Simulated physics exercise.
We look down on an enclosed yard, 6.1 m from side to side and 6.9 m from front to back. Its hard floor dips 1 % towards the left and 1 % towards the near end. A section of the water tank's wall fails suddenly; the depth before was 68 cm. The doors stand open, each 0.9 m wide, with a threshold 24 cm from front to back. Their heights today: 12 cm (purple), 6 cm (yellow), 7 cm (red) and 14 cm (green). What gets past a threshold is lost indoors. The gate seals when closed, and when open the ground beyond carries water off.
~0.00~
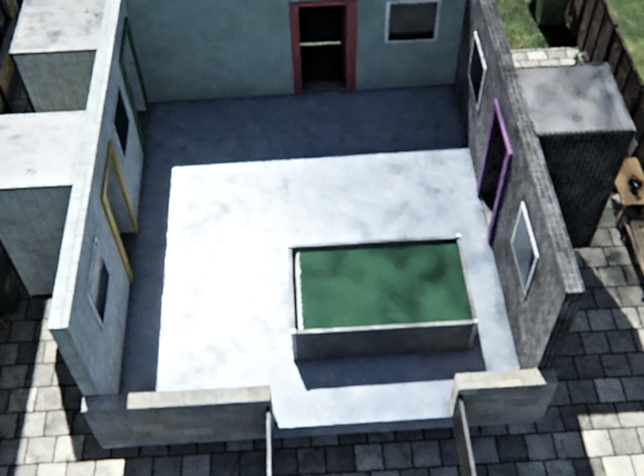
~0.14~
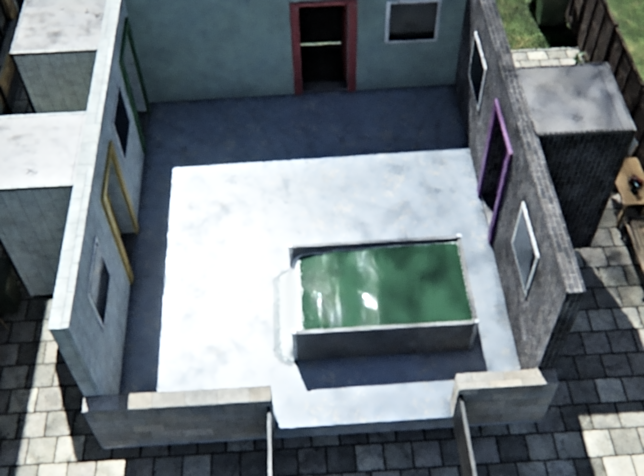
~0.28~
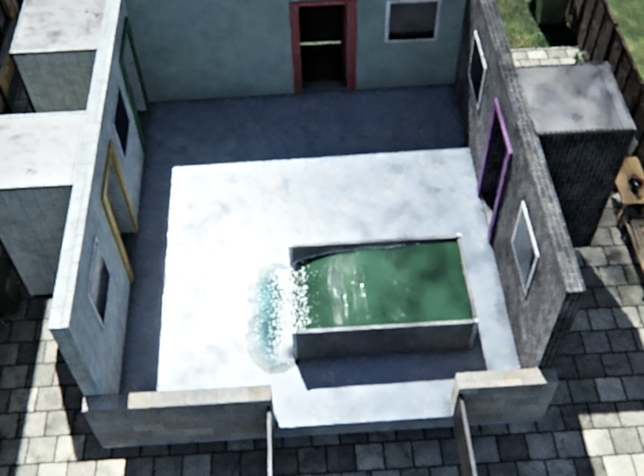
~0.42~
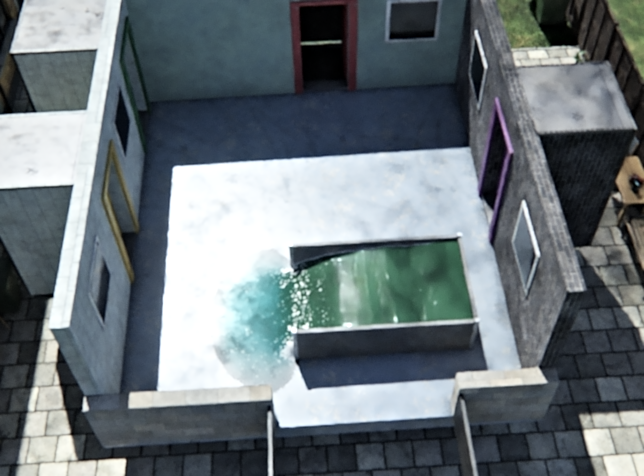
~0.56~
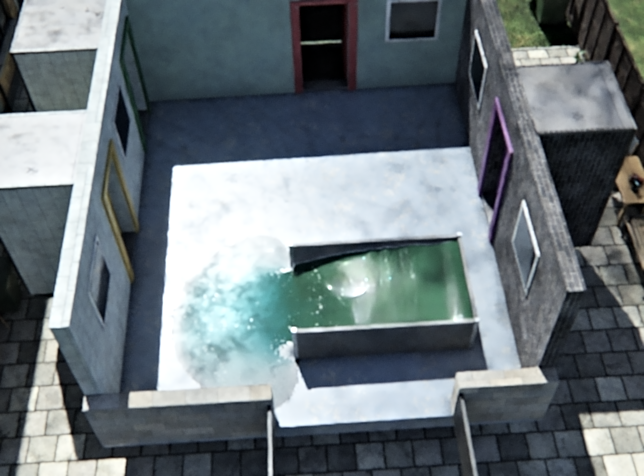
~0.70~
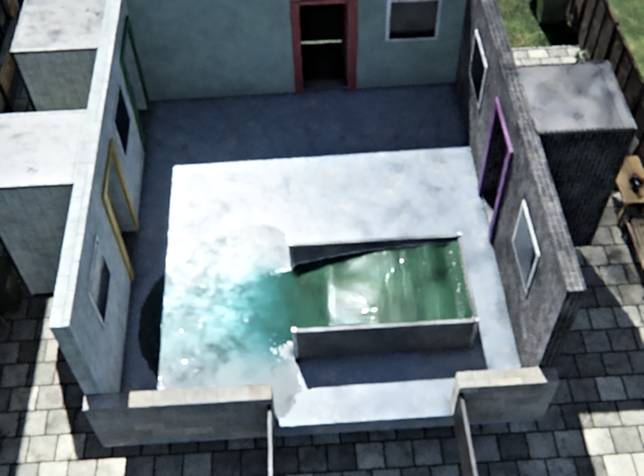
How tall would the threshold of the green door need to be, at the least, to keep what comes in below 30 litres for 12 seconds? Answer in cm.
At least 10.5 cm or so.
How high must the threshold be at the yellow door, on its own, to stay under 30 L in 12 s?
Roughly 20 cm at yellow.
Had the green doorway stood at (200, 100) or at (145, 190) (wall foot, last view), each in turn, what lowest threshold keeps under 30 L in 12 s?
About 12.5 and 7.5 cm.
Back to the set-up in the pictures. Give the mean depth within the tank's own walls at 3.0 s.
Roughly 18 cm on average.
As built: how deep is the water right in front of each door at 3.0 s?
In cm: Purple 0, yellow 21, red 0, green 6.
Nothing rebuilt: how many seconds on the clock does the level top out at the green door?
At about 6.5 s.
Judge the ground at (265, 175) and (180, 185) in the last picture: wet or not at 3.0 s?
In that order: Dry, under water.
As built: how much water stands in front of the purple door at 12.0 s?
About 4.5 cm.
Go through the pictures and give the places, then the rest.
The first frame shows still water, 68 cm deep, in the water tank at (379, 285); the green door at (136, 92) is dry.
In the second frame, the gap is at (295, 307), the front 0.2 m out at (282, 355); the back of the water tank holds 68 cm.
In the third frame, the front is at (254, 353), 0.7 m from the gap at (295, 307); 1.1 m2 of floor is wet, 68 cm left at the back.
In the fourth frame, the gap is at (296, 308), the front 1.2 m out at (221, 352); the back of the water tank holds 68 cm.
In the fifth frame, the front is at (179, 341), 1.9 m from the gap at (296, 307); 4.2 m2 of floor is wet, 68 cm left at the back.
In the sixth frame, the gap is at (296, 307), the front 2.4 m out at (145, 342); the back of the water tank holds 63 cm; 3.1 m in a straight line remain to the green door at (137, 91).
After 1.4 s water covers 25 % of the floor, deepest (44 cm) near (119, 410); it has not reached the green door.
After 3.0 s water covers 35 % of the floor, deepest (34 cm) near (118, 421); 6 cm at the green door, 0 litres in over its 14 cm threshold.
After 12.0 s water covers 100 % of the floor, deepest (10 cm) near (443, 253); 6 cm at the green door, 8 litres in over its 14 cm threshold.
At the green door as built, the water arrived by 2.6 s and peaked near 16 cm at 6.6 s.
With a threshold of 9.5 cm, 40 litres would have come in within the 12 s; with 12.5 cm, 15 litres. So under 30 litres takes about 10.5 cm.
